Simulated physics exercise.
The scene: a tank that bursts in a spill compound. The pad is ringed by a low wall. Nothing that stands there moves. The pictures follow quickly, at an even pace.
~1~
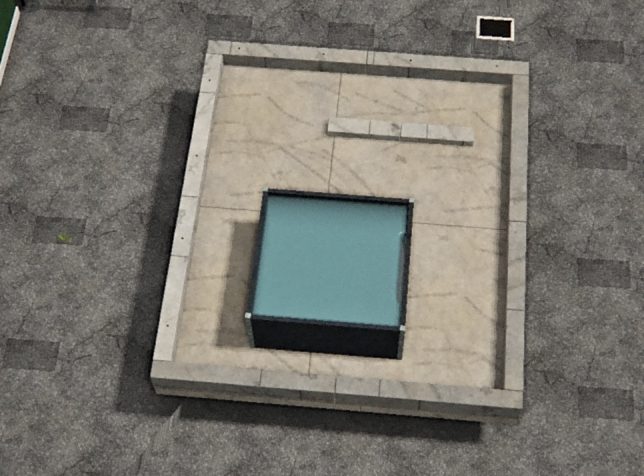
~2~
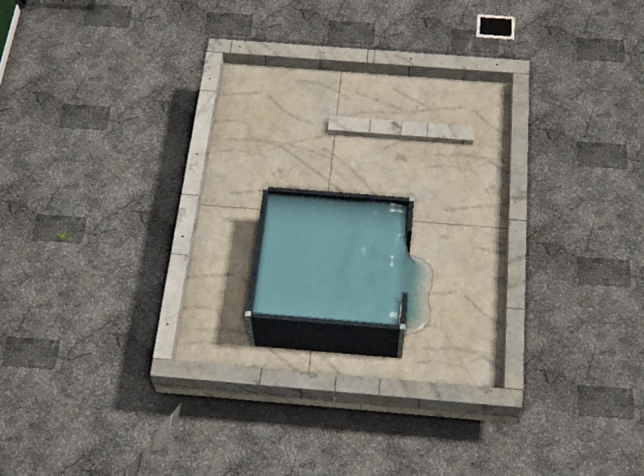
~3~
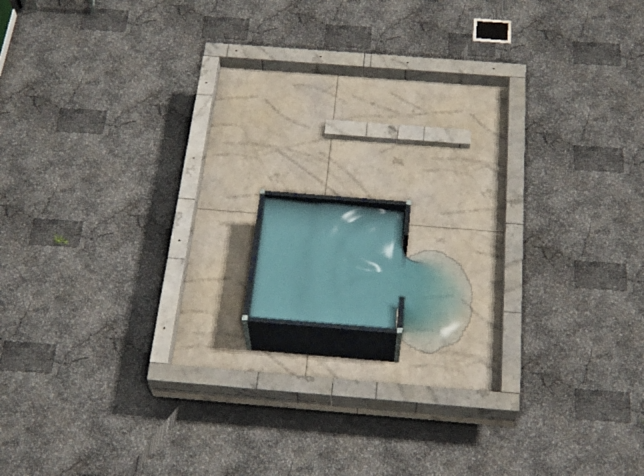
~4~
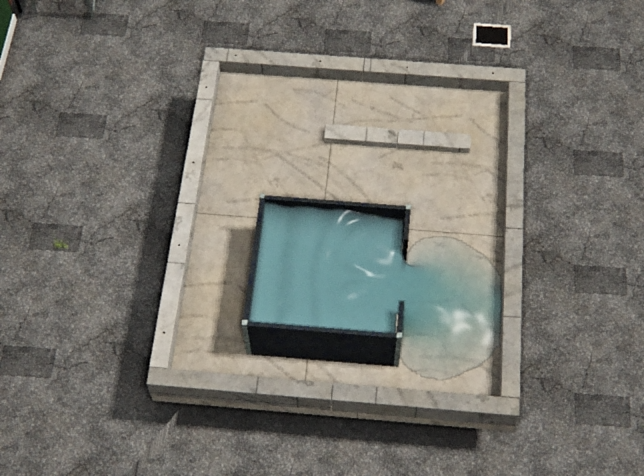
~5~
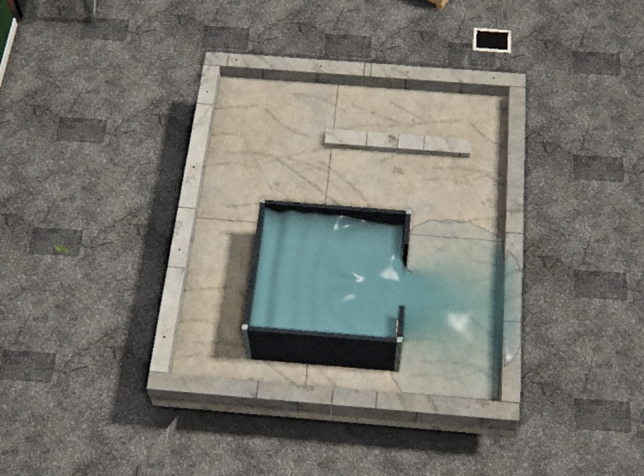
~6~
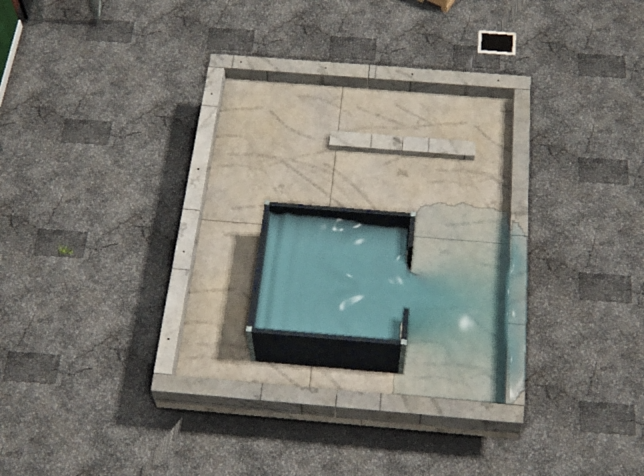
Water bursts from the right side of a square tank and spreads across the walled pad.
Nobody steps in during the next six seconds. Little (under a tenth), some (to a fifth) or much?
Over the wall goes from a tenth to a fifth.
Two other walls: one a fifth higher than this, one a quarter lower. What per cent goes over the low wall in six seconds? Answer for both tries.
Roughly 8 per cent, then 28 per cent.
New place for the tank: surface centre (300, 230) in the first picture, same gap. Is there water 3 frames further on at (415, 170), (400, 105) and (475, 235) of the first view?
As listed: Awash, not flooded, under water.
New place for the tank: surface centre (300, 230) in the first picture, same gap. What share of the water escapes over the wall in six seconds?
About 10 per cent.
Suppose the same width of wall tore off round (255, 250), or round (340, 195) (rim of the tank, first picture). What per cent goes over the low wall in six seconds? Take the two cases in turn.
Near 18 and 4 in a hundred.
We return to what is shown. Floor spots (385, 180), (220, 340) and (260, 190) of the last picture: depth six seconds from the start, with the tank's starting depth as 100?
In turn 8, 8 and 18 in a hundred.
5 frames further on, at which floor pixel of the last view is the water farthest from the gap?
Near (505, 100).
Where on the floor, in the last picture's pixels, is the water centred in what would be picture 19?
Near (384, 286).
A moment on, water covers 20 % of the floor; the low wall has let 1 % over.
Next, water covers 25 % of the floor; the low wall has let 5 % over.
Then, water covers 50 % of the floor; the low wall has let 13 % over.
Later, water covers 80 % of the floor; the low wall has let 15 % over.
In the end, water covers 80 % of the floor; the low wall has let 15 % over.
